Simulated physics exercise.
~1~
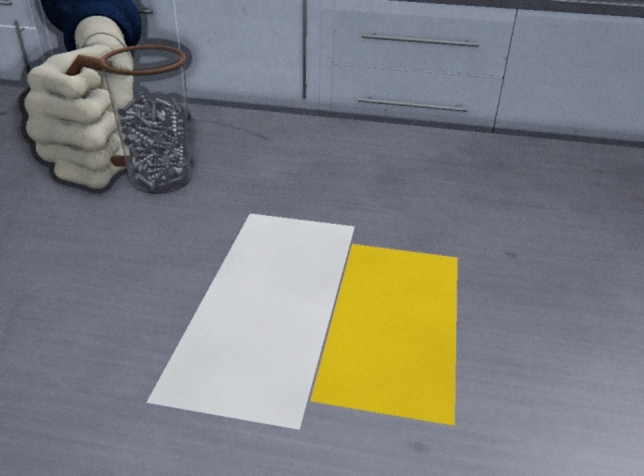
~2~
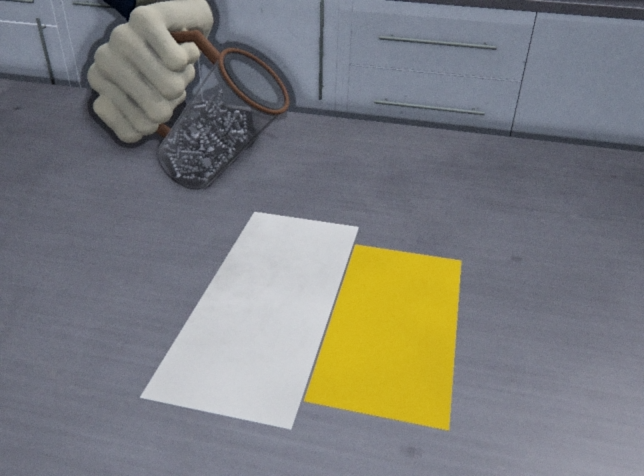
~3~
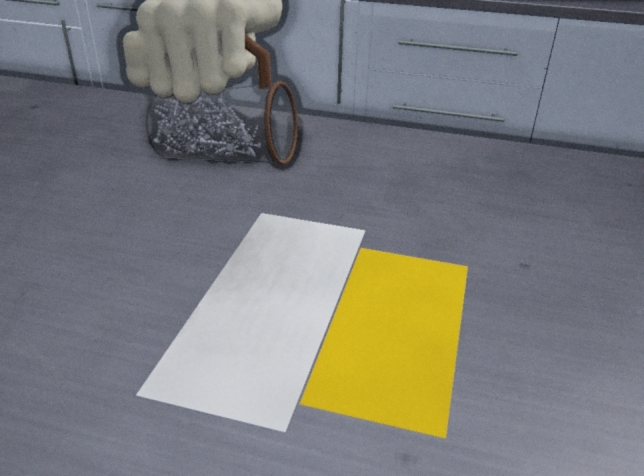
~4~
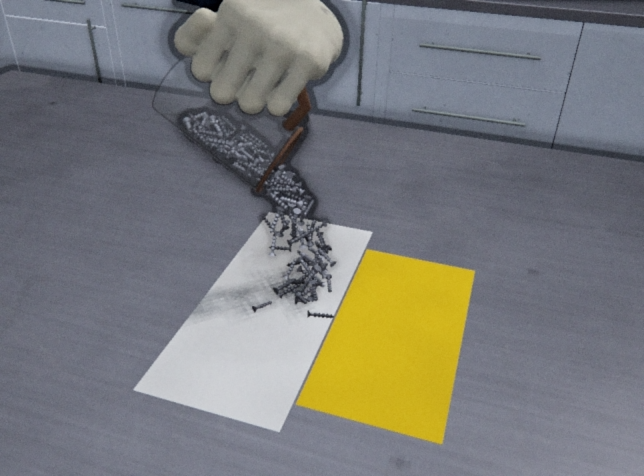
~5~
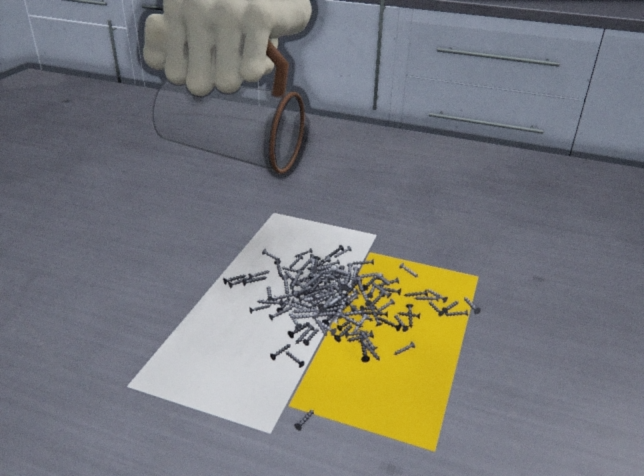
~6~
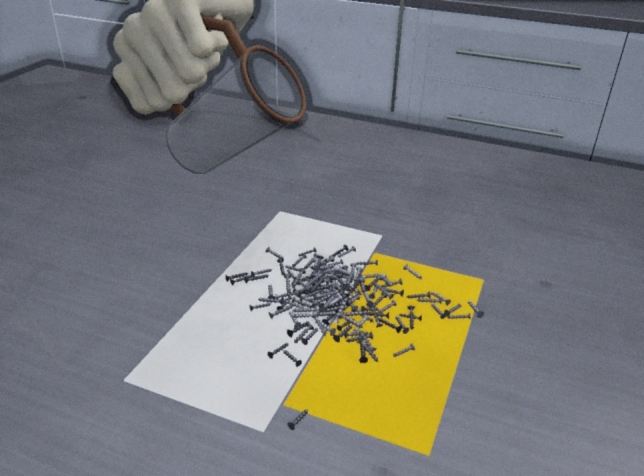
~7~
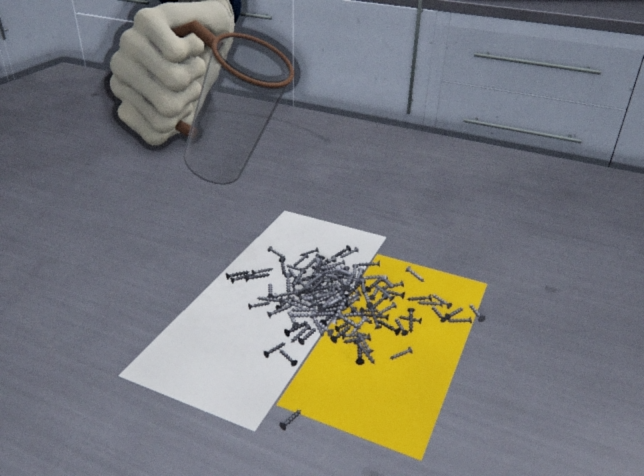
On a grey table, a gloved hand tips a cup, spilling screws across white and yellow mats.
